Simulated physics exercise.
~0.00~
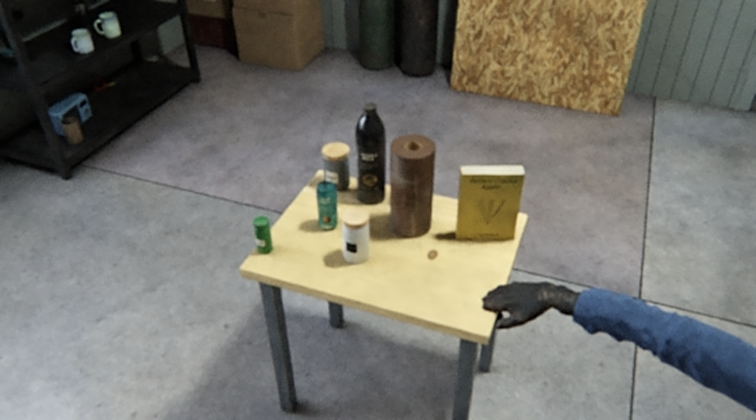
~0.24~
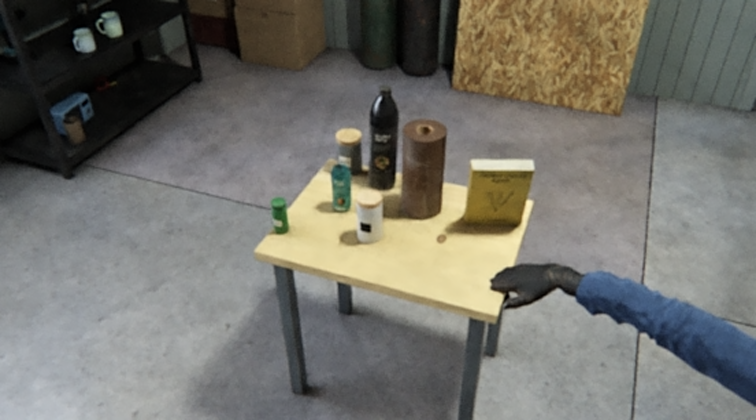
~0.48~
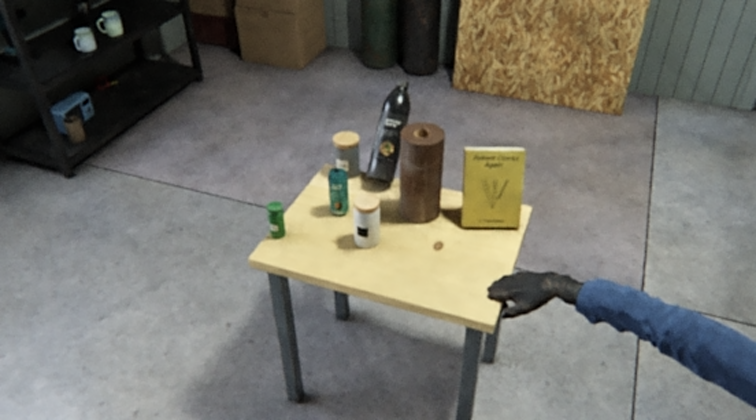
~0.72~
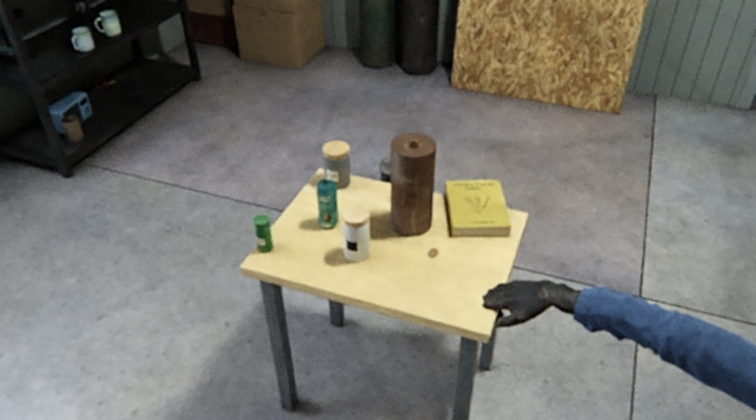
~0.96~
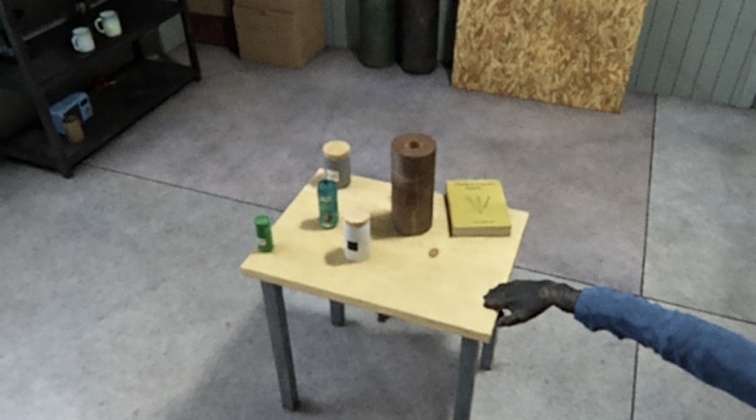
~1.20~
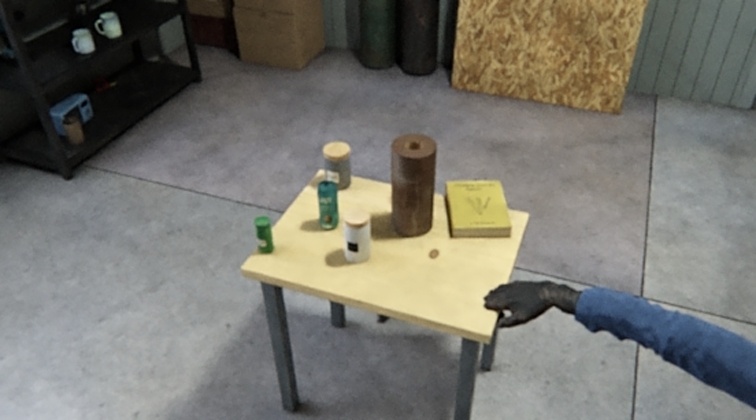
In a workshop, a gloved hand stayed at the corner of a small wooden table as it shifted away and back; the tall black bottle tipped and fell off the far side, and the yellow book toppled flat, while the other things stayed upright.
